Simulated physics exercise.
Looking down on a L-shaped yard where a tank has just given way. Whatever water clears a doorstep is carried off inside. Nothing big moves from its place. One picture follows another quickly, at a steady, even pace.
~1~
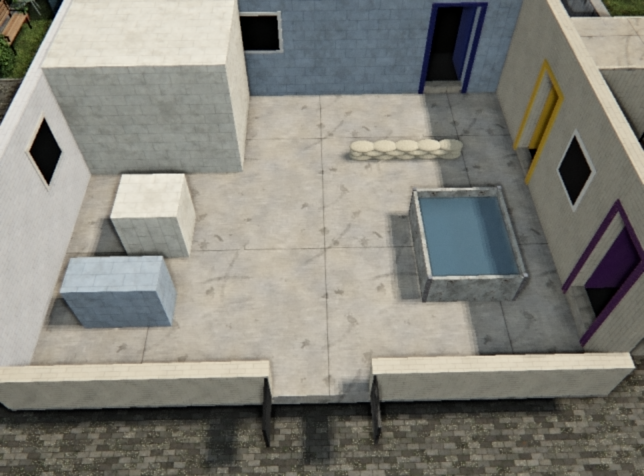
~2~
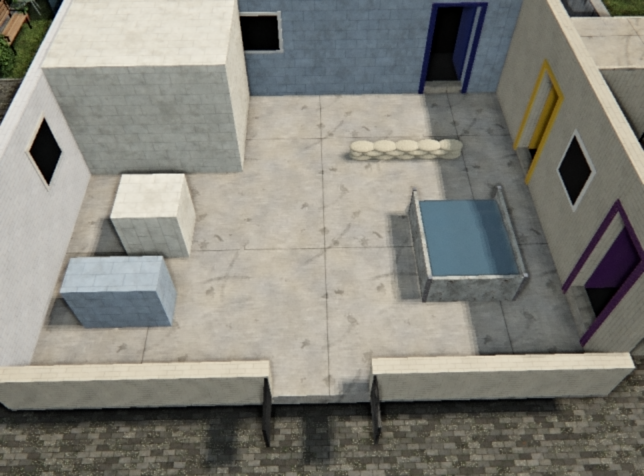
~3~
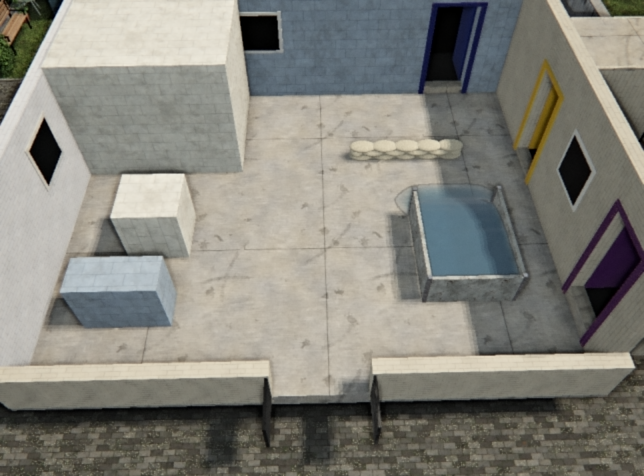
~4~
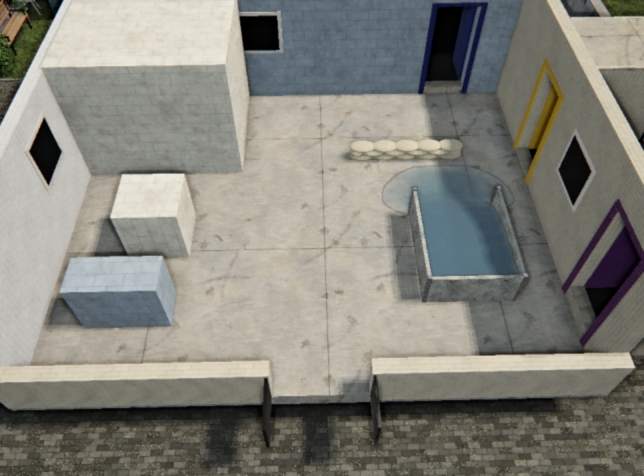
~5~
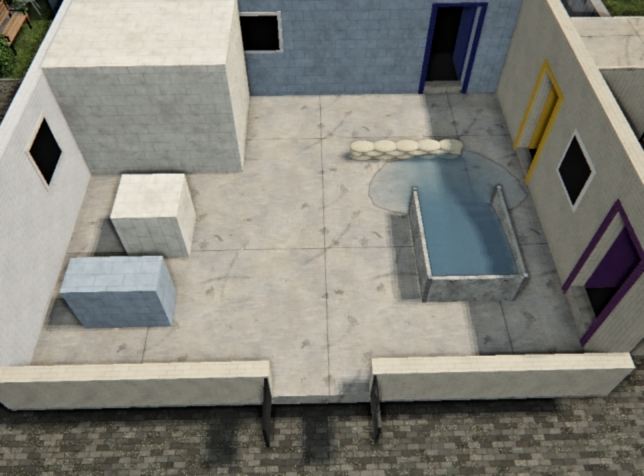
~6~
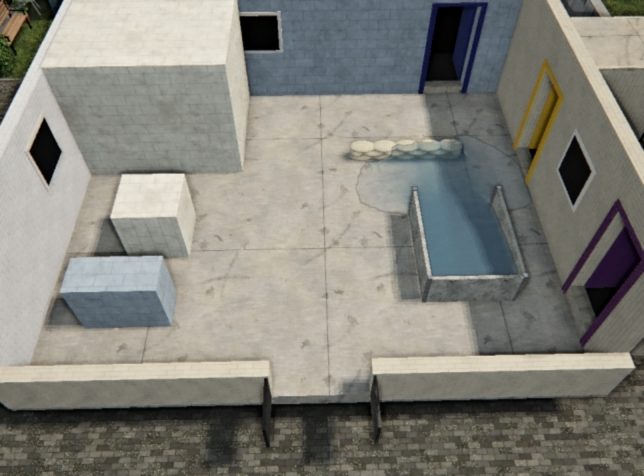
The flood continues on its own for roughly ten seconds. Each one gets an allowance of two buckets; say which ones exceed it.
The yellow door will be over the limit; the purple door will be within bounds; the blue door will be within bounds.
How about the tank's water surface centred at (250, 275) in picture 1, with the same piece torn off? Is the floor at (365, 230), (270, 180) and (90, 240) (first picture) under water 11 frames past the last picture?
First one stays unwetted, next one gets inundated, last one stays unwetted.
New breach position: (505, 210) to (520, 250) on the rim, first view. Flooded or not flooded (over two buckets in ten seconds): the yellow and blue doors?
Turns out the yellow one stays beneath it, while the blue one stays beneath it.
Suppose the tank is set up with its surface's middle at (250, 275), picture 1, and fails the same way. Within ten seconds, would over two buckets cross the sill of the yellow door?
Short version: The yellow one ends up short of the threshold.
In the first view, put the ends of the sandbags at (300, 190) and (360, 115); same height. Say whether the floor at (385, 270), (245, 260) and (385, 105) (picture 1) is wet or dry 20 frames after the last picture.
Listed in sequence, the spots are spared, spared, swamped.
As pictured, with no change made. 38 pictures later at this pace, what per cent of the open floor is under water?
I reckon 70 per cent or so.
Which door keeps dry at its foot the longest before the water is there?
From what the pictures show, it's the purple-painted one.
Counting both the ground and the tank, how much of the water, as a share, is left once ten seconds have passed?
About 92 per cent.
A moment on, water covers 15 % of the floor; the yellow door wet at the sill, nothing in, the purple door not reached, the blue door not reached.
Next, water covers 20 % of the floor; the yellow door over two buckets in, the purple door not reached, the blue door wet at the sill, nothing in.
Then, water covers 45 % of the floor; the yellow door far over two buckets in, the purple door not reached, the blue door wet at the sill, nothing in.
Later, water covers 70 % of the floor; the yellow door far over two buckets in, the purple door wet at the sill, nothing in, the blue door wet at the sill, nothing in.
In the end, water covers 90 % of the floor; the yellow door far over two buckets in, the purple door wet at the sill, nothing in, the blue door wet at the sill, nothing in.
